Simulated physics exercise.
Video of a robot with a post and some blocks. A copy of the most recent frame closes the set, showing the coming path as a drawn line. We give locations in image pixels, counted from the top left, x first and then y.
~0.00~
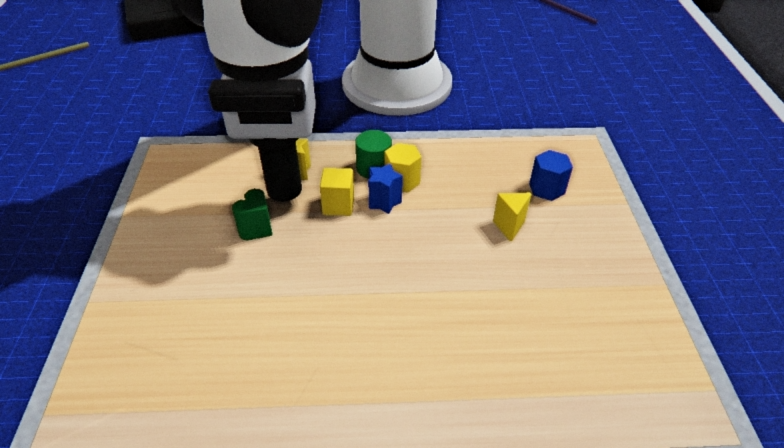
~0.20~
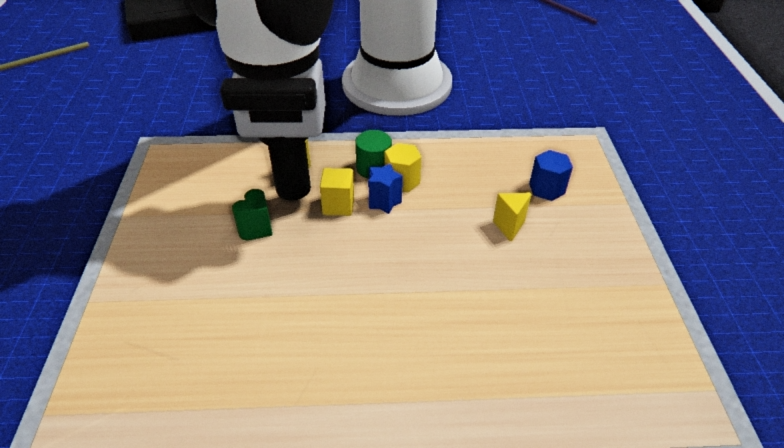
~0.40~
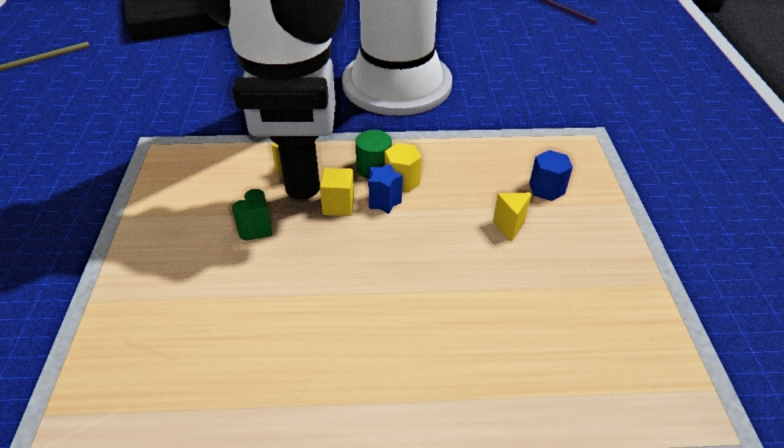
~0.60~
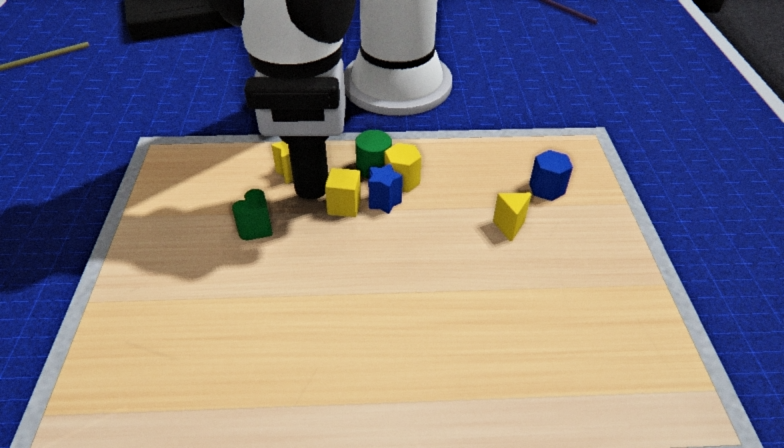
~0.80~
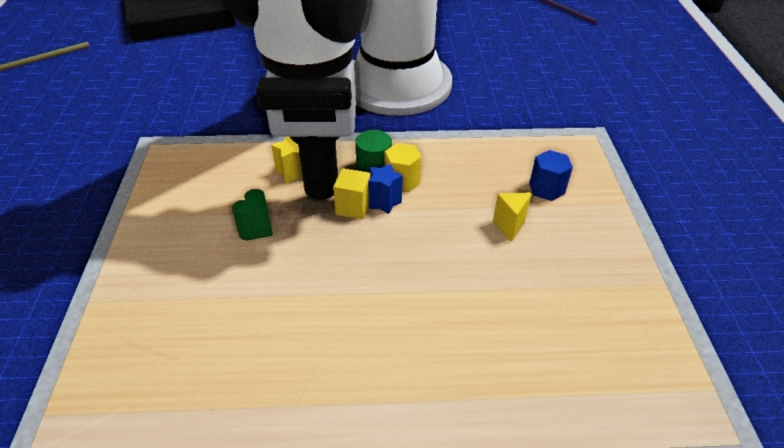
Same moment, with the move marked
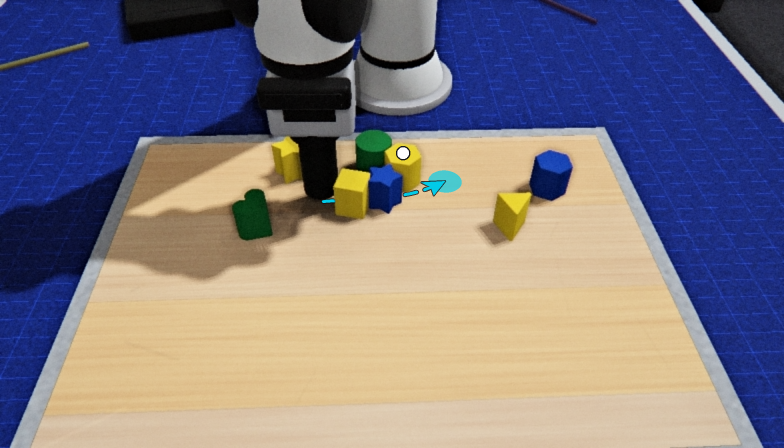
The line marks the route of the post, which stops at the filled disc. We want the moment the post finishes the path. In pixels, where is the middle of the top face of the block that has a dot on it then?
The middle of the upper face of the block that has a dot on it will lie at about (428, 136) in the picture.
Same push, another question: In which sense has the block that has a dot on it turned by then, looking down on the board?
Viewed from overhead, the block that has a dot on it winds up turned anticlockwise.
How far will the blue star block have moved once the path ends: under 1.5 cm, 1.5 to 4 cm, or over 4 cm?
The shift is above 4 cm.
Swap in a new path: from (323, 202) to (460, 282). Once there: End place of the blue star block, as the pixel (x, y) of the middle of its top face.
The centre of its top will be at (411, 174).
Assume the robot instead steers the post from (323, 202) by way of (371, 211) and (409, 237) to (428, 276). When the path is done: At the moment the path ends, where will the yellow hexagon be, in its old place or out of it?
It sits in its place.
Path on the board, from (323, 202) through (388, 197) to (445, 181); the dot is on the yellow hexagon.
On the path given first. One third of the way, post (366, 185); yellow square block (389, 186), turned 35° clockwise; blue star block (416, 176), turned 45° anticlockwise.
Two thirds of the way, post (409, 181); yellow square block (402, 191), turned 60° clockwise; blue star block (437, 176), turned 45° anticlockwise; yellow hexagon (418, 146), turned 55° anticlockwise.
At the end, post (446, 168); yellow square block (402, 191), turned 60° clockwise; green cylinder in place; blue star block (453, 176); yellow hexagon (428, 136), turned 105° anticlockwise.
